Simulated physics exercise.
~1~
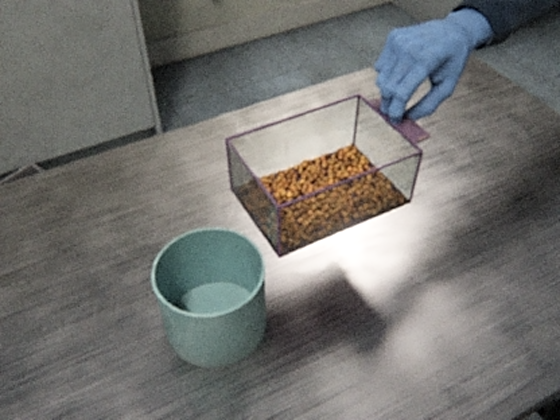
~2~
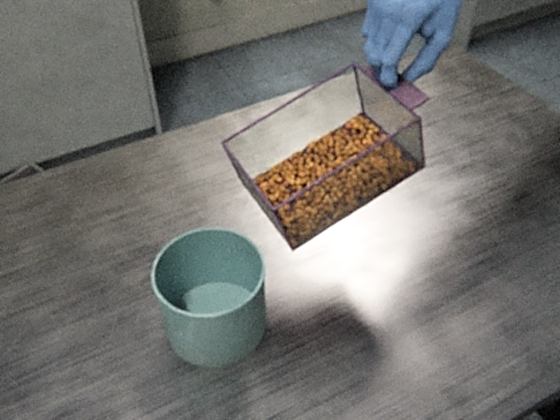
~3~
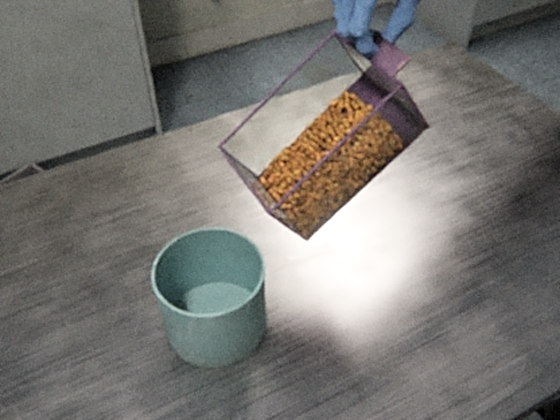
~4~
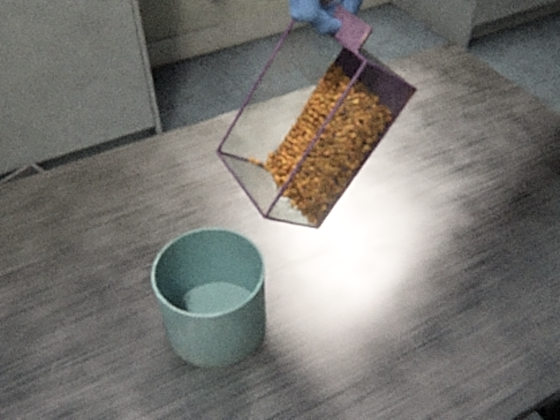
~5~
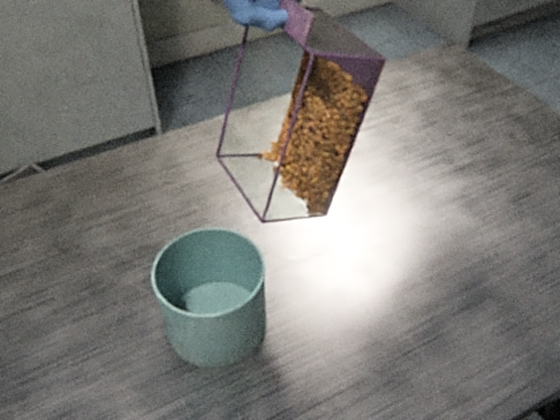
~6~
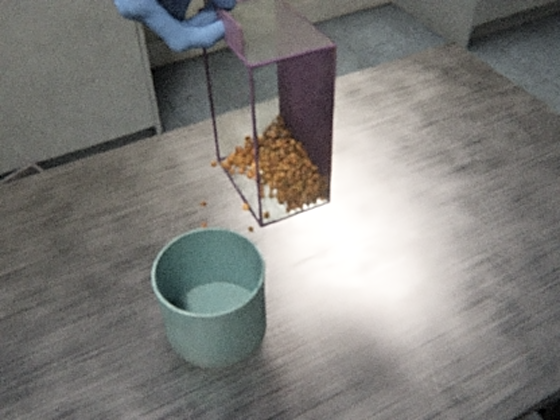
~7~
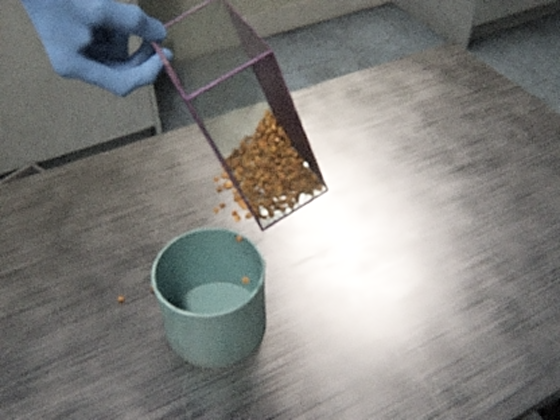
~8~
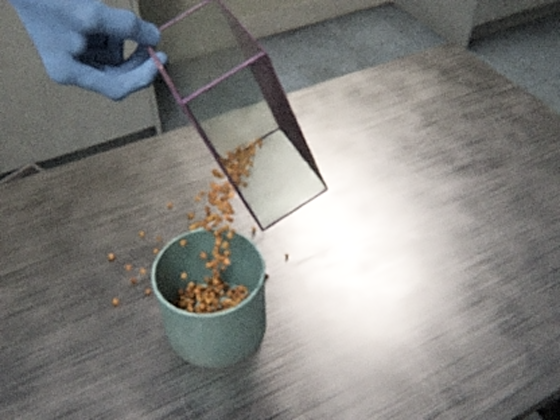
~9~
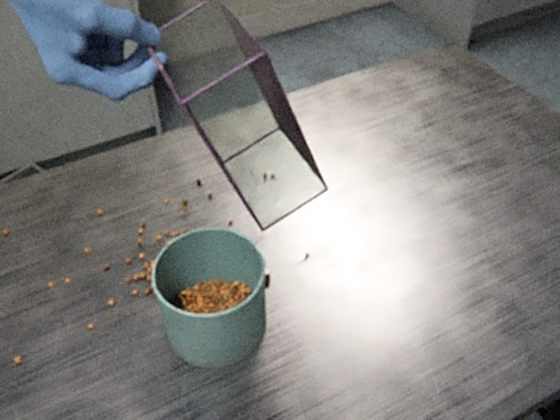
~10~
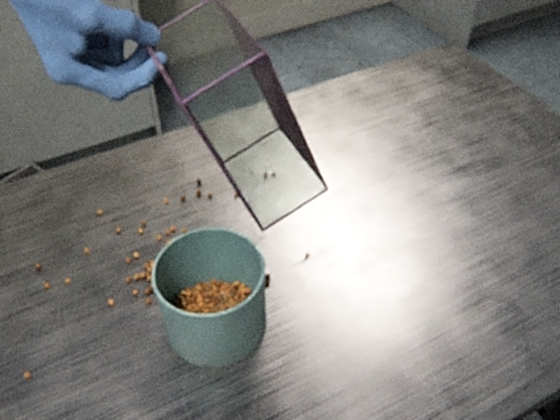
On a wooden table, a gloved hand tips chickpeas into a green pot, spilling many outside.
